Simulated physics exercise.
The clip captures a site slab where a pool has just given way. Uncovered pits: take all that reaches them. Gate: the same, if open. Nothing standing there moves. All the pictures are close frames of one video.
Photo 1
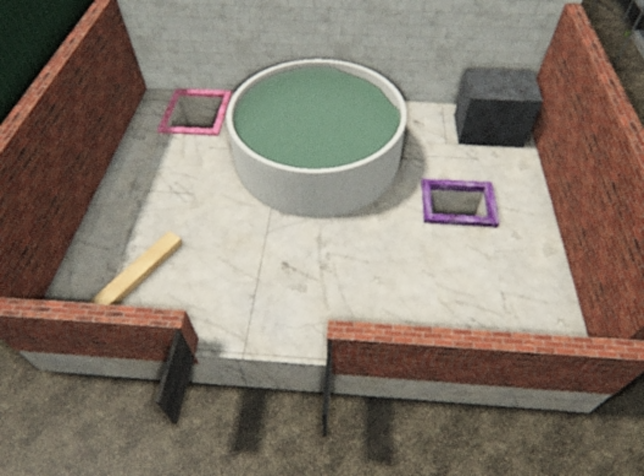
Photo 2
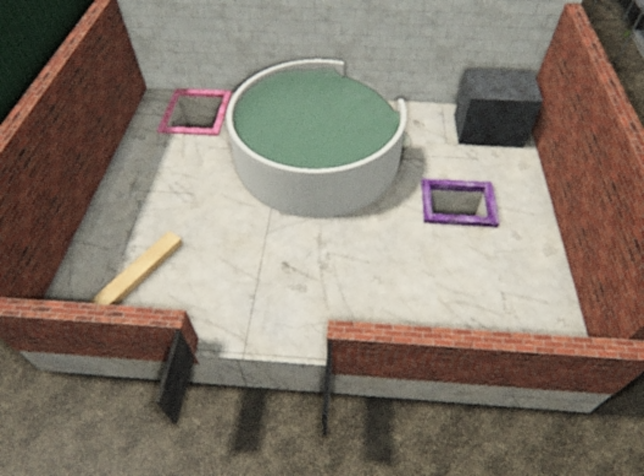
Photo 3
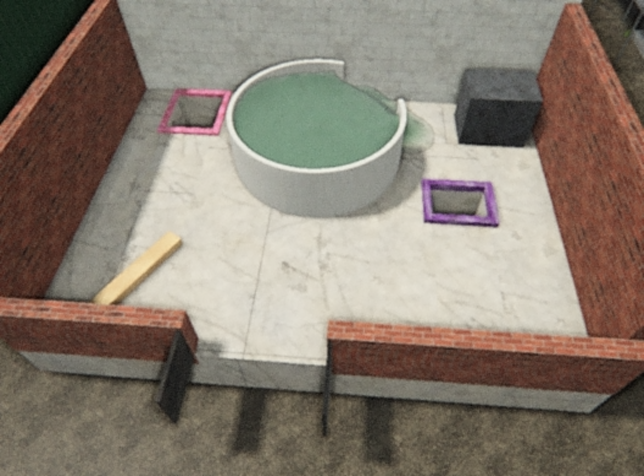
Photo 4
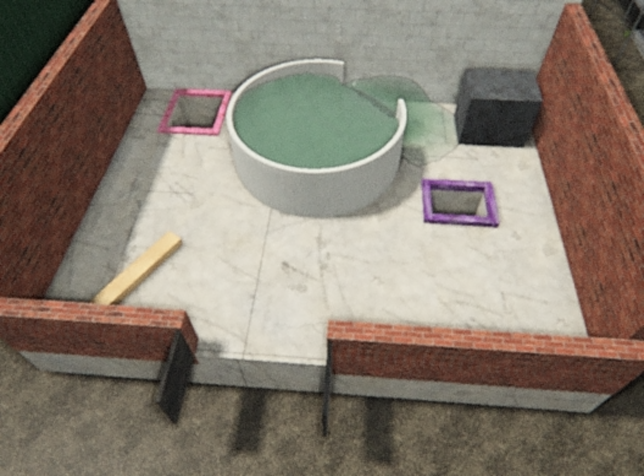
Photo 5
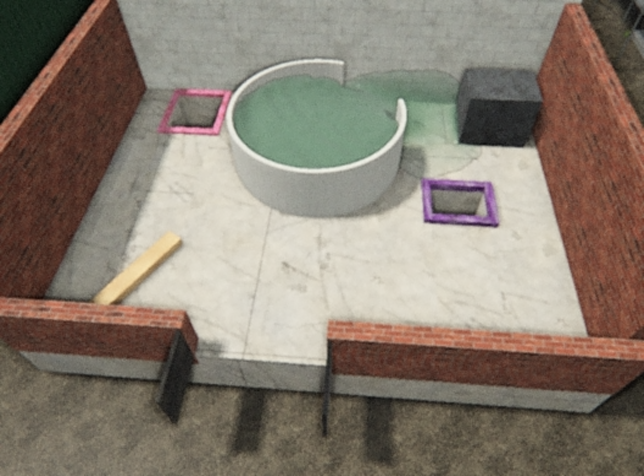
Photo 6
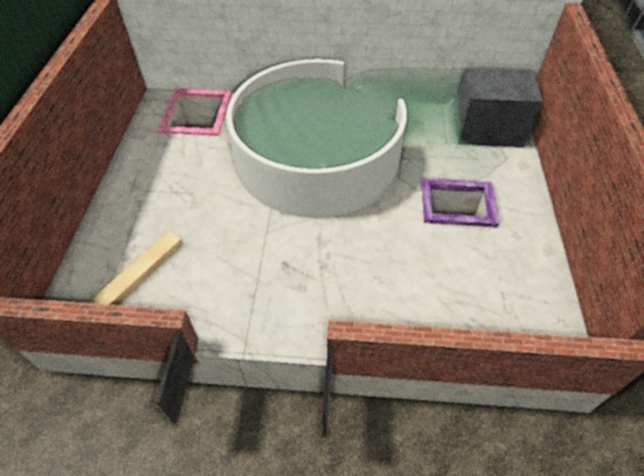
Green water pouring through a gap in the round pool's far side, spreading across the pale slab to the dark block.
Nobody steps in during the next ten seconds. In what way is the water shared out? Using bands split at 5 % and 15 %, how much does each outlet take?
At the end, gate: The middle band. Pink pit: The middle band. Purple pit: The top band.
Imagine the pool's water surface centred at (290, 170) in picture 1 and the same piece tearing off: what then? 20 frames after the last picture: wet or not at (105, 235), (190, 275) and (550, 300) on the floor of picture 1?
Spot 1 unwetted, spot 2 unwetted, spot 3 wetted.
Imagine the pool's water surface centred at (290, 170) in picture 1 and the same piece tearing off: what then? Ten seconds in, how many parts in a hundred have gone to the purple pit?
Share for the purple pit - 12 in a hundred.
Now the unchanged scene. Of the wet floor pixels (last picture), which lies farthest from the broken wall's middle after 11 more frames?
My guess would be about (592, 354).
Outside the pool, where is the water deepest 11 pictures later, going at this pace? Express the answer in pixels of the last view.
Approximate pixel: (516, 107).
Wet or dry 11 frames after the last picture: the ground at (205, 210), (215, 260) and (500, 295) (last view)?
Listed points: Unwetted / unwetted / inundated.
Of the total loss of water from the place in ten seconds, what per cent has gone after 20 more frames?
About 35 per cent.
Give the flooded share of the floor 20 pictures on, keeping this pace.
By my count, 60 percent.
A moment on, water covers 20 % of the floor; the gate 0 %, the pink pit 0 %, the purple pit 0 %.
Next, water covers 40 % of the floor; the gate 0 %, the pink pit 2 %, the purple pit 3 %.
Then, water covers 60 % of the floor; the gate 0 %, the pink pit 4 %, the purple pit 9 %.
Later, water covers 80 % of the floor; the gate 3 %, the pink pit 7 %, the purple pit 15 %.
In the end, water covers 95 % of the floor; the gate 7 %, the pink pit 8 %, the purple pit 20 %.
